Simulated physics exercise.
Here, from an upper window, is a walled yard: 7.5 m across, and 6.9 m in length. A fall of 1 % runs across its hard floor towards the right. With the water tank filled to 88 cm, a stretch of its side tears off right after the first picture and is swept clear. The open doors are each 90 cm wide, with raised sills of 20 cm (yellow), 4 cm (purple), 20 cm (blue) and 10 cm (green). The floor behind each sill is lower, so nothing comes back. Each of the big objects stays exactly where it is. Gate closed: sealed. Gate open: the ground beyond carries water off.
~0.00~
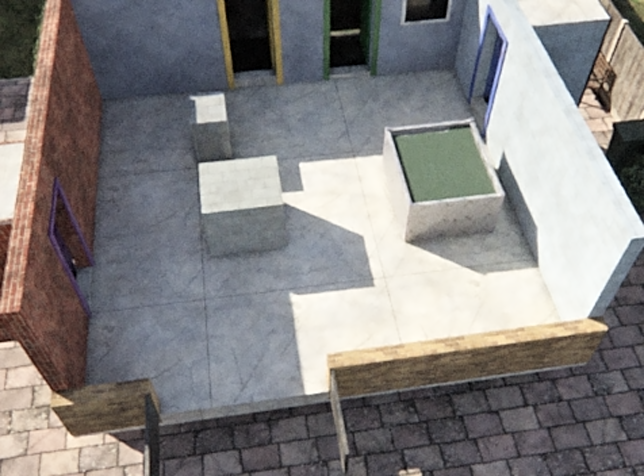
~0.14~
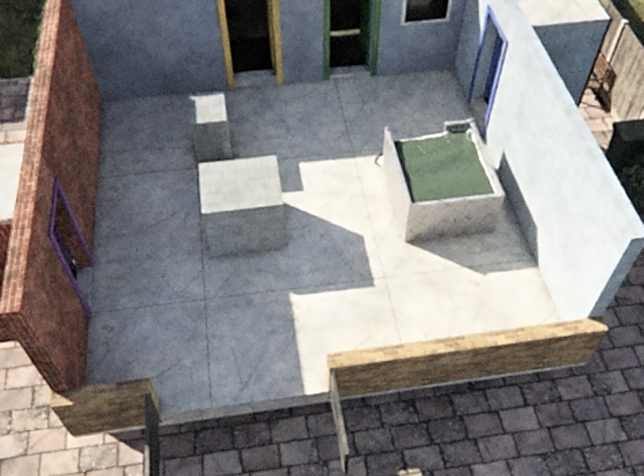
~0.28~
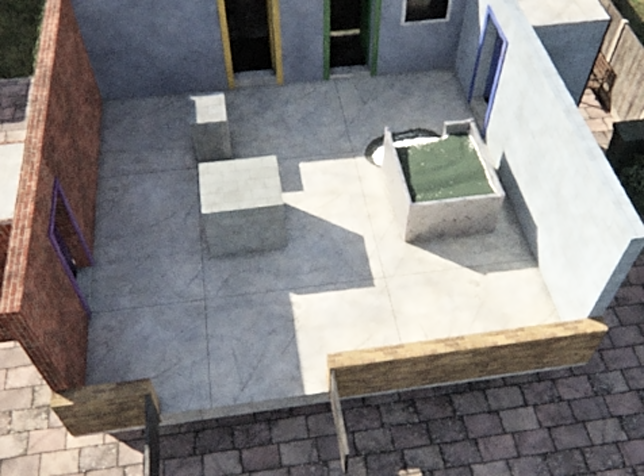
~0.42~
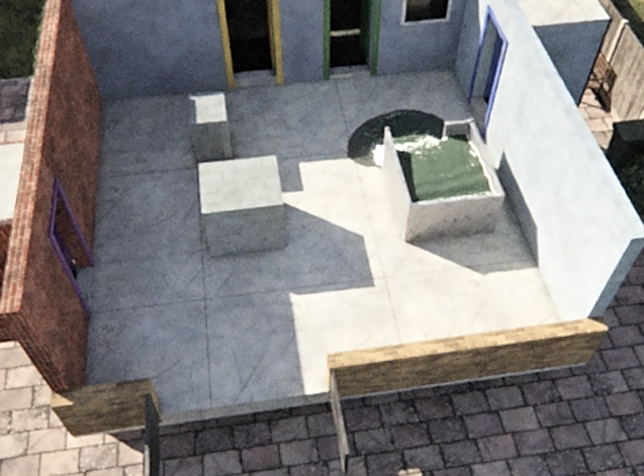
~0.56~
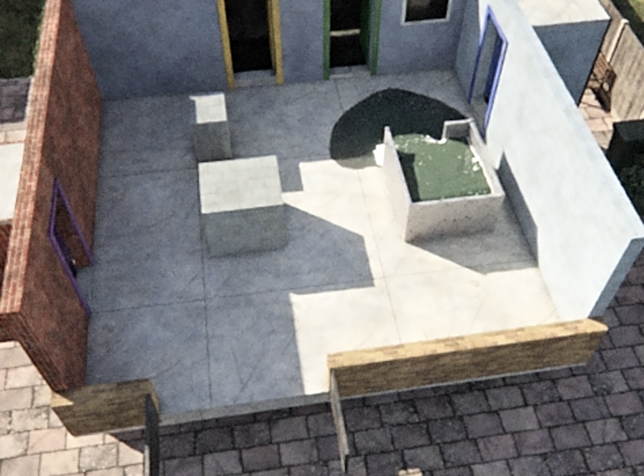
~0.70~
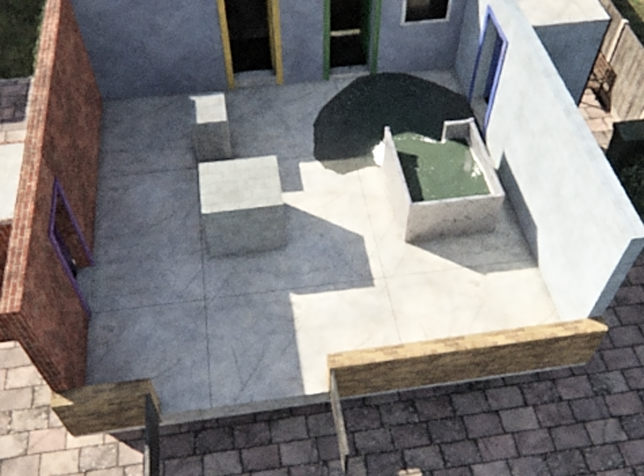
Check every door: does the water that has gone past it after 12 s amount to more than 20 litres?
The yellow door remains shy of the limit, the purple door remains shy of the limit, the blue door remains shy of the limit, the green door overtops the limit.
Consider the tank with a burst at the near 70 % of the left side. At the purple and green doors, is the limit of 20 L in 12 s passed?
Purple: Within limit; green: Within limit.
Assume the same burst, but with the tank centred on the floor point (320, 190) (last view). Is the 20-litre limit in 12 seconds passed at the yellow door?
Lab note: Yellow door limit exceeded.
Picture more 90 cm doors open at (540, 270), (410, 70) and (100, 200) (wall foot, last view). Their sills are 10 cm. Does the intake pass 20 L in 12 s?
In turn: Short of it, beyond it, short of it.
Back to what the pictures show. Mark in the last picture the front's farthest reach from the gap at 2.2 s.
That would be close to (165, 95).
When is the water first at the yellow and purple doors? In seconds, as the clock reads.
Yellow: 1.4 s; purple: 5.0 s.
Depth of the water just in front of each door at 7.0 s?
You'd see yellow at 5 cm, purple at 2 cm, blue at 6 cm and green at 9 cm.
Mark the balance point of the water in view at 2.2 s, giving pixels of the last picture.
At about (397, 137).
After 1.4 s water covers 20 % of the floor and is deepest (48 cm) near (450, 69); yellow door 5 cm at the sill, 0 L in, purple door not reached, blue door 9 cm at the sill, 0 L in, green door 26 cm at the sill, 75 L in.
After 2.2 s water covers 25 % of the floor and is deepest (36 cm) near (450, 69); yellow door 16 cm at the sill, 0 L in, purple door not reached, blue door 12 cm at the sill, 0 L in, green door 28 cm at the sill, 195 L in.
After 3.5 s water covers 35 % of the floor and is deepest (20 cm) near (387, 80); yellow door 10 cm at the sill, 0 L in, purple door not reached, blue door 14 cm at the sill, 0 L in, green door 18 cm at the sill, 280 L in.
After 7.0 s water covers 70 % of the floor and is deepest (12 cm) near (482, 144); yellow door 5 cm at the sill, 0 L in, purple door 2 cm at the sill, 0 L in, blue door 6 cm at the sill, 0 L in, green door 9 cm at the sill, 326 L in.
After 12.0 s water covers 95 % of the floor and is deepest (8 cm) near (450, 69); yellow door 6 cm at the sill, 0 L in, purple door 1 cm at the sill, 0 L in, blue door 5 cm at the sill, 0 L in, green door 6 cm at the sill, 326 L in.
